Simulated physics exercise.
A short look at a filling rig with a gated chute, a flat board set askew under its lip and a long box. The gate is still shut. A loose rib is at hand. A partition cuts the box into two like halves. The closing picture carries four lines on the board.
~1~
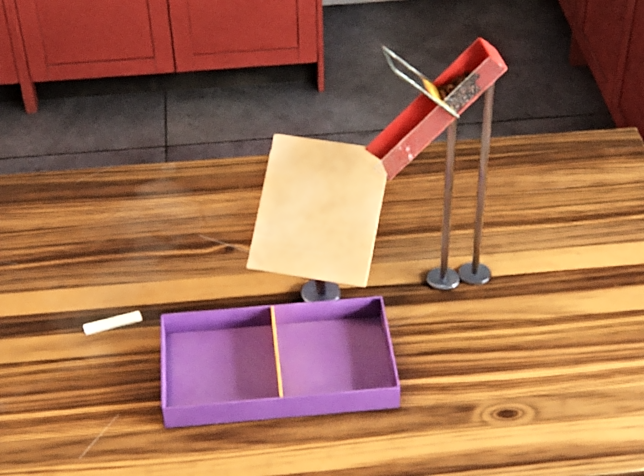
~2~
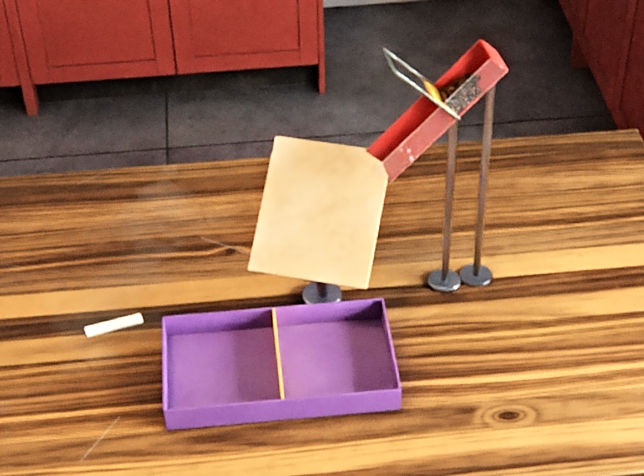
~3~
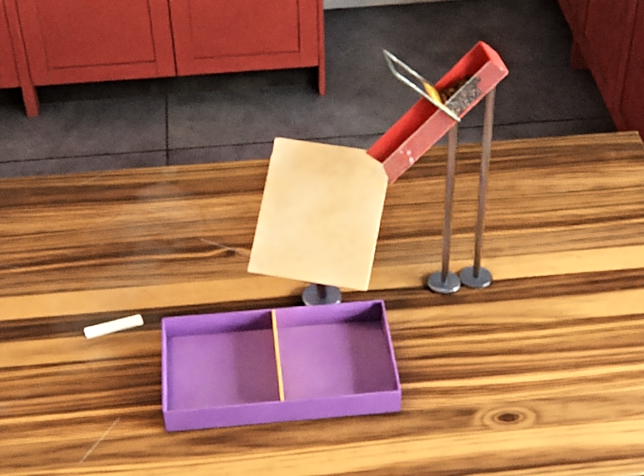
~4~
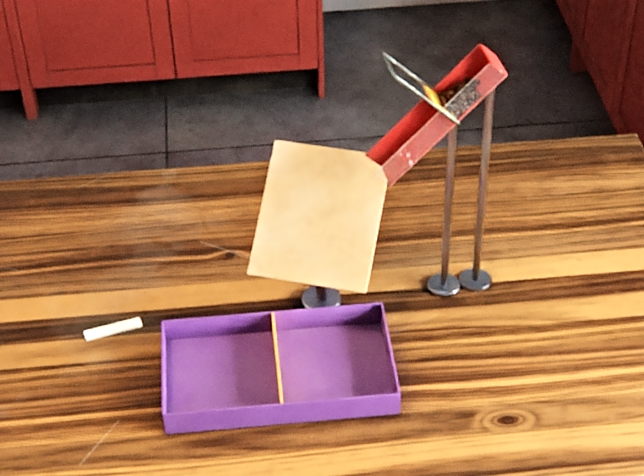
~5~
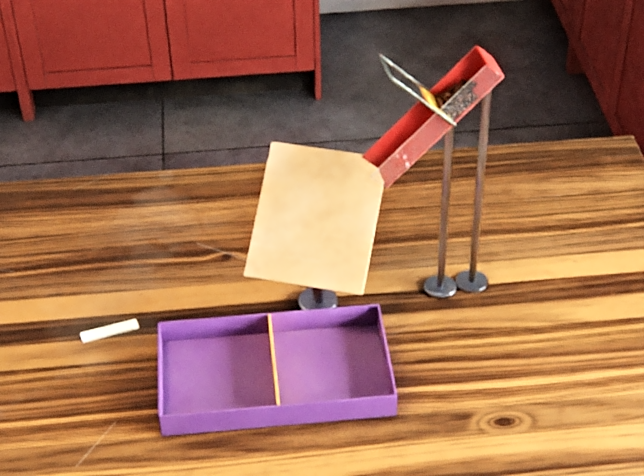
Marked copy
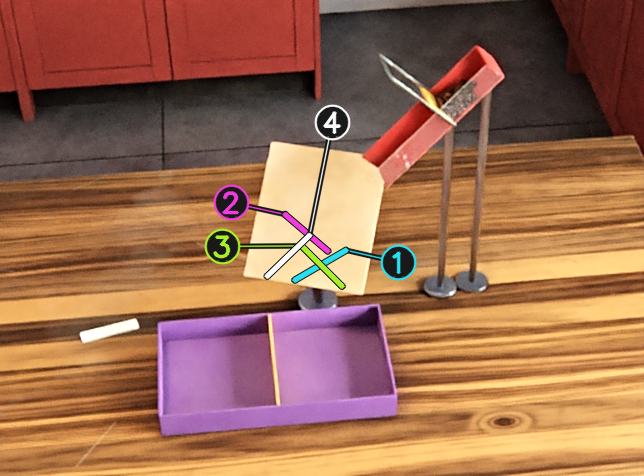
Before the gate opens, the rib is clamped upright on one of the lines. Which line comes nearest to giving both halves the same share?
4 beats the others.
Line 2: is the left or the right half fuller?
More lands on the right.
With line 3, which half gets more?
More lands on the right.
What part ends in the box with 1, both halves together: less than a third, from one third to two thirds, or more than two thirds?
More than two thirds.
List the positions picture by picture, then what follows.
In the first frame, load behind the gate at (456, 92), allspice berries; lip of the chute at (385, 170), sloping fairly steeply.
In the second frame, middle of the board at (320, 211), tilted fairly steeply; middle of its low edge at (307, 279); of its high edge at (333, 144).
In the third frame, front corners of the box at (164, 412) and (400, 391); front end of its middle wall at (283, 401); gate still shut at (432, 94).
In the fourth frame, middle of the load at (456, 99); lip at (386, 176).
In the fifth frame, middle of the load at (453, 100); lip at (382, 178).
On the marked copy, line 1 from (346, 250) to (294, 280); line 2 from (285, 214) to (327, 251); line 3 from (301, 245) to (342, 286); line 4 from (309, 235) to (267, 276).
Choosing 1, of what is caught, nearly all in the left half, a stray few in the right.
Choosing 2, of what is caught, a small part in the left half, nearly all in the right.
Choosing 3, of what is caught, a small part in the left half, most in the right.
Choosing 4, of what is caught, about half in the left half, about half in the right.
